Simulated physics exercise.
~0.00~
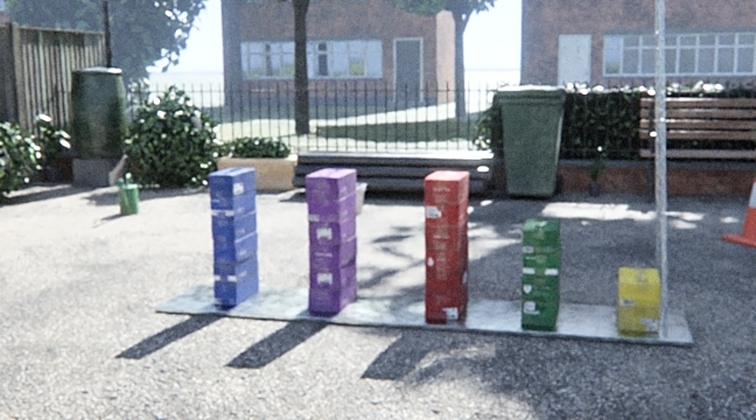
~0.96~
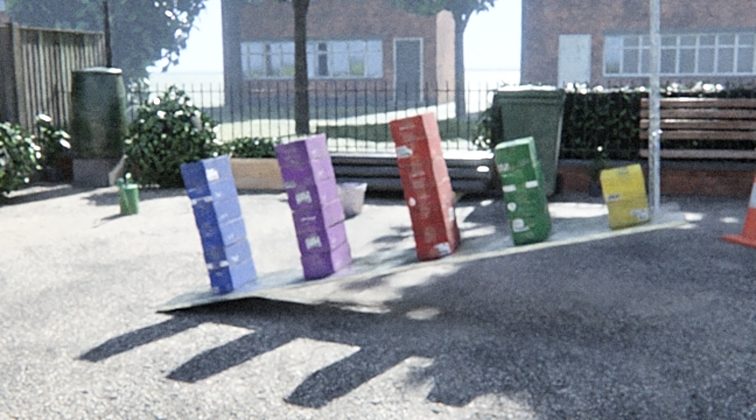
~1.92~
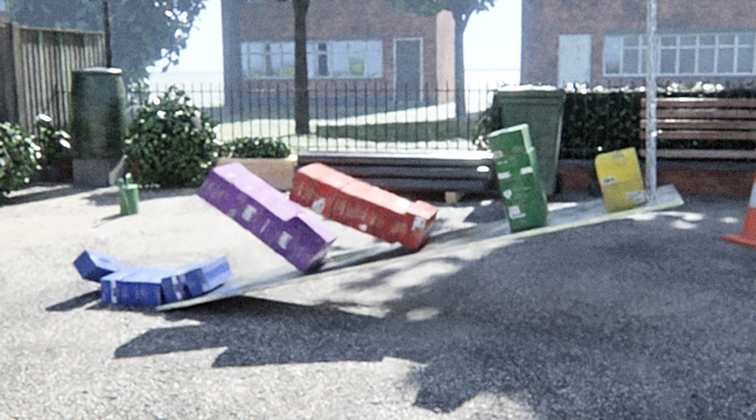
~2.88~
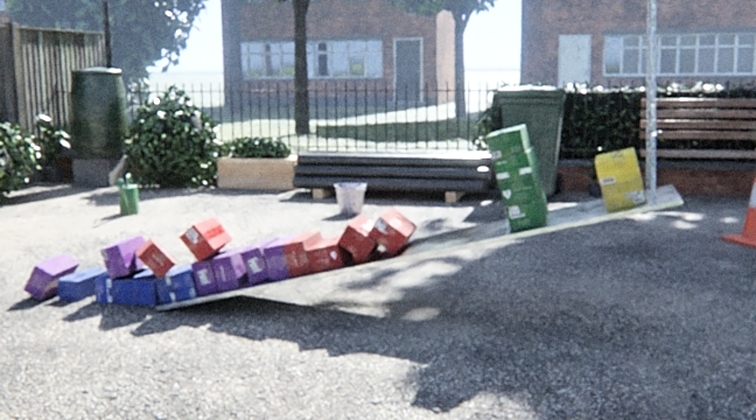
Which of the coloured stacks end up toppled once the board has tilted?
The blue, purple and red stacks end up toppled, with their boxes strewn along the lower part of the board and the ground to the left. The green and yellow stacks are still standing.
A flat board on tarmac rises at its right end, tilting five coloured stacks of boxes leftward. The blue stack topples first, then the purple and red ones, leaving their boxes strewn down the slope while the green and yellow stacks stay upright, leaning.
